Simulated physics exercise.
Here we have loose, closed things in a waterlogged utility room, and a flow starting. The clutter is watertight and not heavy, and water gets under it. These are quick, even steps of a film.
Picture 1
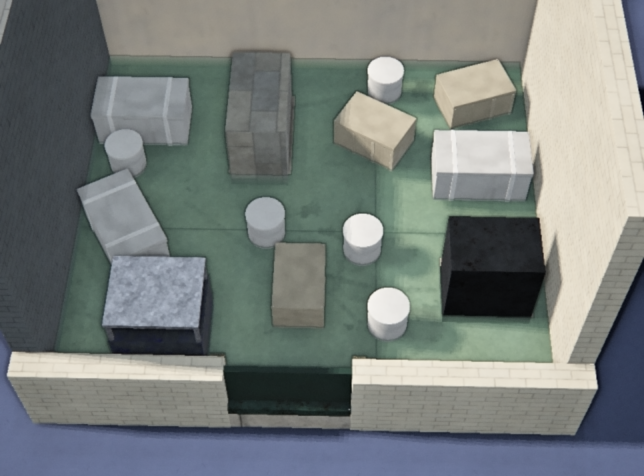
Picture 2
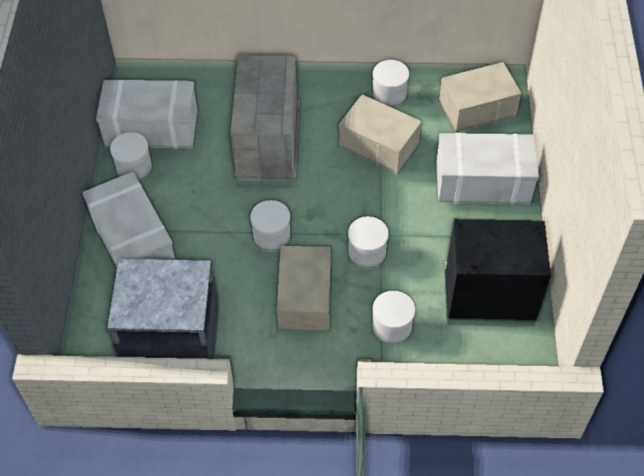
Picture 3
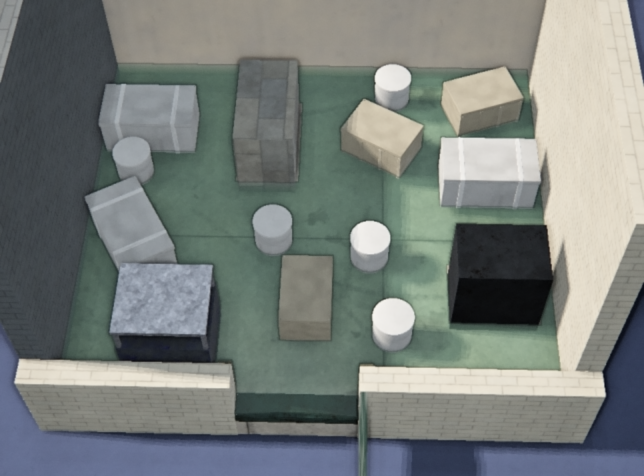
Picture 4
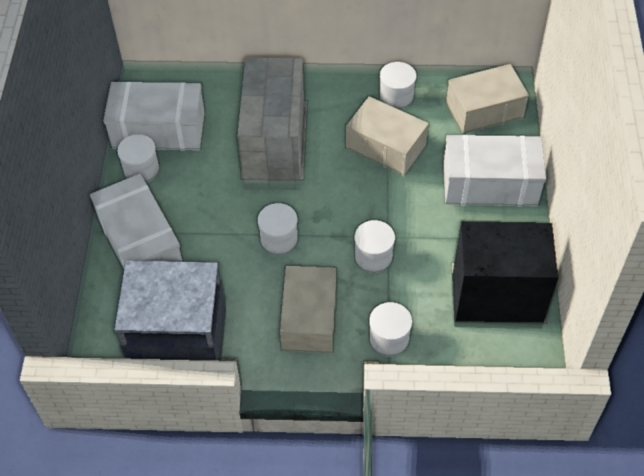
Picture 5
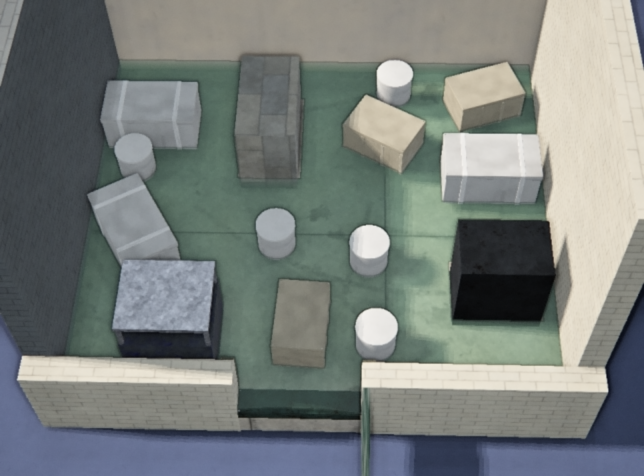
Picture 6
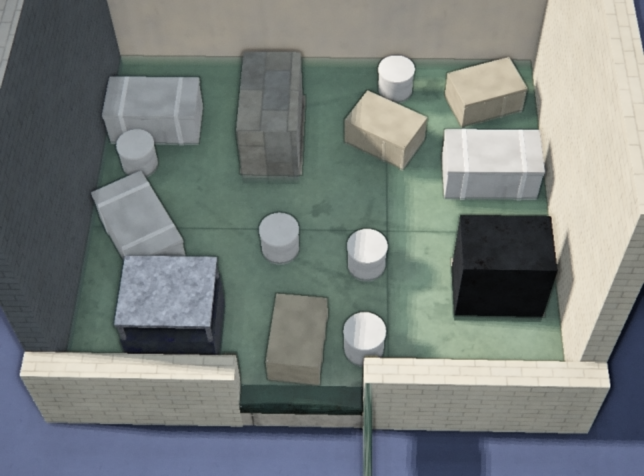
Flooded utility room with green floor, a brown crate and nearby white pails slowly drifting toward the front doorway opening.
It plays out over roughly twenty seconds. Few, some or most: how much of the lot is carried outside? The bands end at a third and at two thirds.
It is one to two thirds.
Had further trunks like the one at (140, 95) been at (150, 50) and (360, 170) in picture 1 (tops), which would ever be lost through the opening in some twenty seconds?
In turn: Still in, out.
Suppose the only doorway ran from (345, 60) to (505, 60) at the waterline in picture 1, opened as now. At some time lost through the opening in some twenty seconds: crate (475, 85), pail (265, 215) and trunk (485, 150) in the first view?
In turn: Yes, carried outside, out.
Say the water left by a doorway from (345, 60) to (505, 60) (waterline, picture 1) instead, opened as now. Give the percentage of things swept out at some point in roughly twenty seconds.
About 70 per cent.
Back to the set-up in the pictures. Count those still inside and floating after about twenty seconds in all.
That makes 5.
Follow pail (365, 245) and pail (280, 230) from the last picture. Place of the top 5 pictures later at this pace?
Close to (352, 301) and (289, 282).
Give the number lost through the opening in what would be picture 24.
The number is 4.
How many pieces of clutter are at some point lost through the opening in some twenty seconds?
6 of them.
A moment on, 2 of 11 are out; 9 afloat.
Next, 4 of 11 are out; 7 afloat.
Later, 4 of 11 are out; 7 afloat.
In the end, 6 of 11 are out; 5 afloat.
